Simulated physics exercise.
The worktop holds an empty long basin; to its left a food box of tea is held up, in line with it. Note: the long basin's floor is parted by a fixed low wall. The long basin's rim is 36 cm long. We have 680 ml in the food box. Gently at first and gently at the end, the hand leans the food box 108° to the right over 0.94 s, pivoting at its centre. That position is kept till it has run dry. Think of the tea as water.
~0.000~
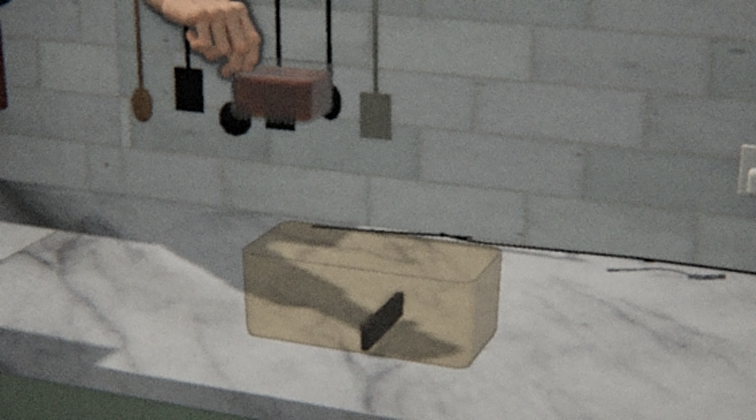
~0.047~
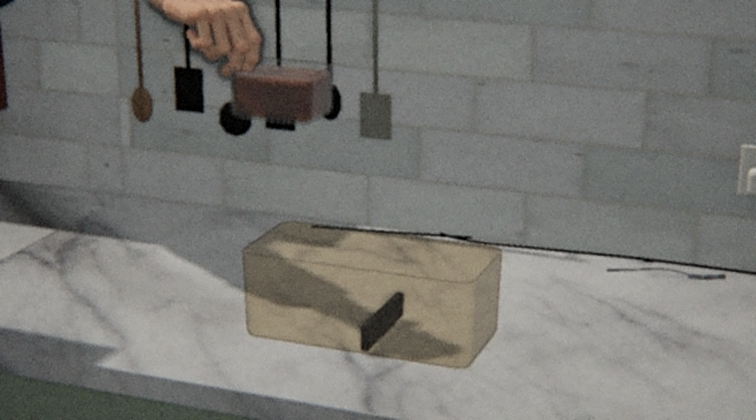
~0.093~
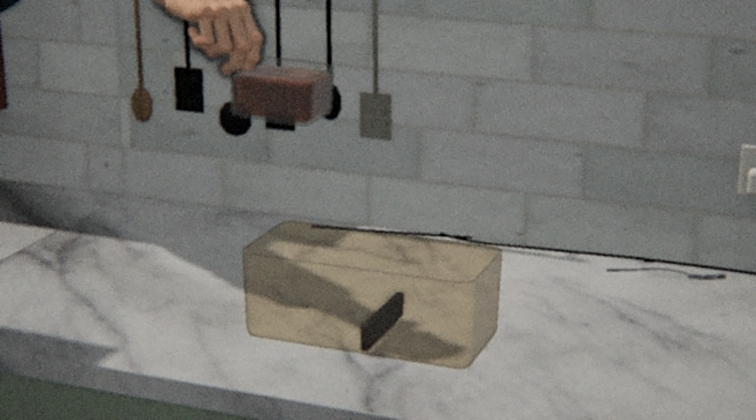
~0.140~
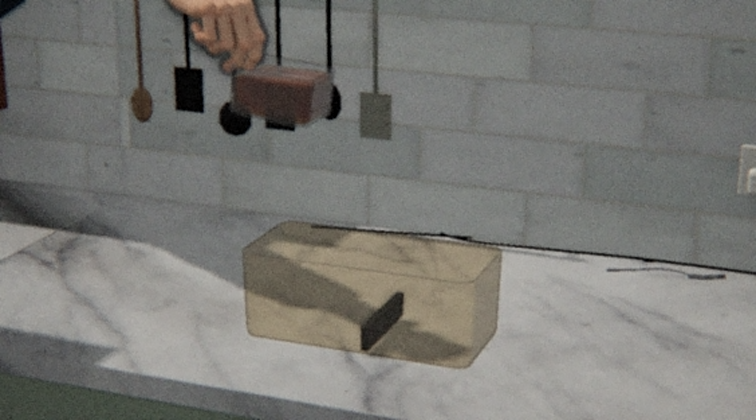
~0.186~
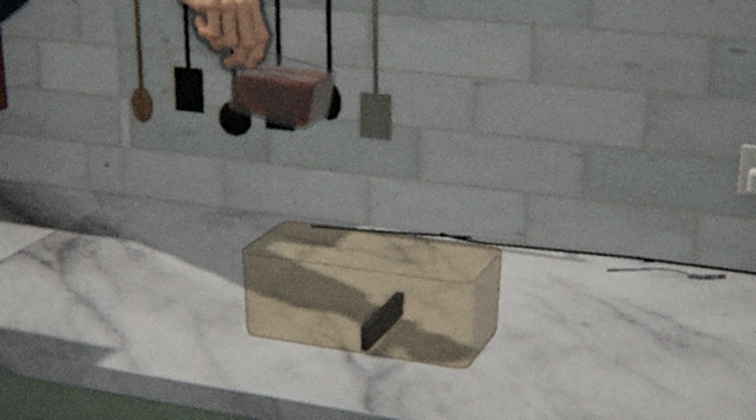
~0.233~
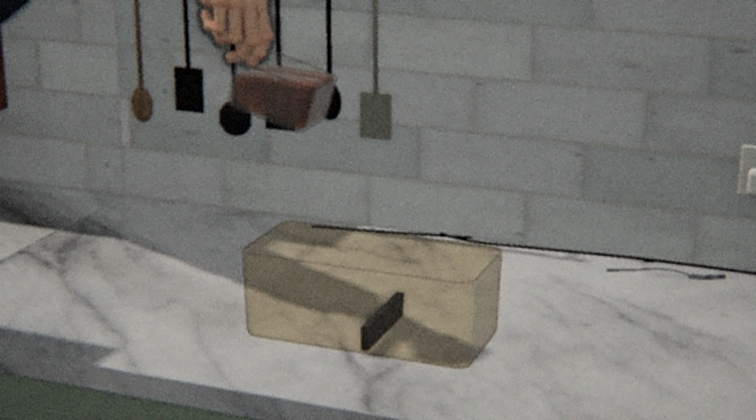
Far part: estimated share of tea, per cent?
57 per cent.
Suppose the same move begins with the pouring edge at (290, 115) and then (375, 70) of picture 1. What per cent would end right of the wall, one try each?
Near 10 in a hundred on the first go and near 90 in a hundred on the second.
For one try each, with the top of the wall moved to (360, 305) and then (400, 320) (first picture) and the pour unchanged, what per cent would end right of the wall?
In turn about 75 and 20 per cent.
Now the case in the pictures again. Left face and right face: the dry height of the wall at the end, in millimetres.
For the left, around 28 mm; for the right, around 22 mm.
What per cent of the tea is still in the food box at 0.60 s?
Near 42 in a hundred.
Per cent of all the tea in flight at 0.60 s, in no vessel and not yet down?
About 48 per cent.
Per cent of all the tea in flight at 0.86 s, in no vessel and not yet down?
Near 12 percent.
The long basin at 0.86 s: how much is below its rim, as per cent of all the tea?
My estimate is about 80 percent.
After 0.60 s the tilt is 76° and 42 per cent is still to pour, 5 is left of the wall and 5 right of it.
After 0.86 s the tilt is 106° and 7 per cent is still to pour, 24 is left of the wall and 57 right of it.
After 1.14 s the tilt is 108° and 0 per cent is still to pour, 39 is left of the wall and 57 right of it.
After 1.44 s the tilt is 108° and 0 per cent is still to pour, 41 is left of the wall and 57 right of it.
In the end 41 per cent lies left of the wall, 57 right of it and 2 outside.
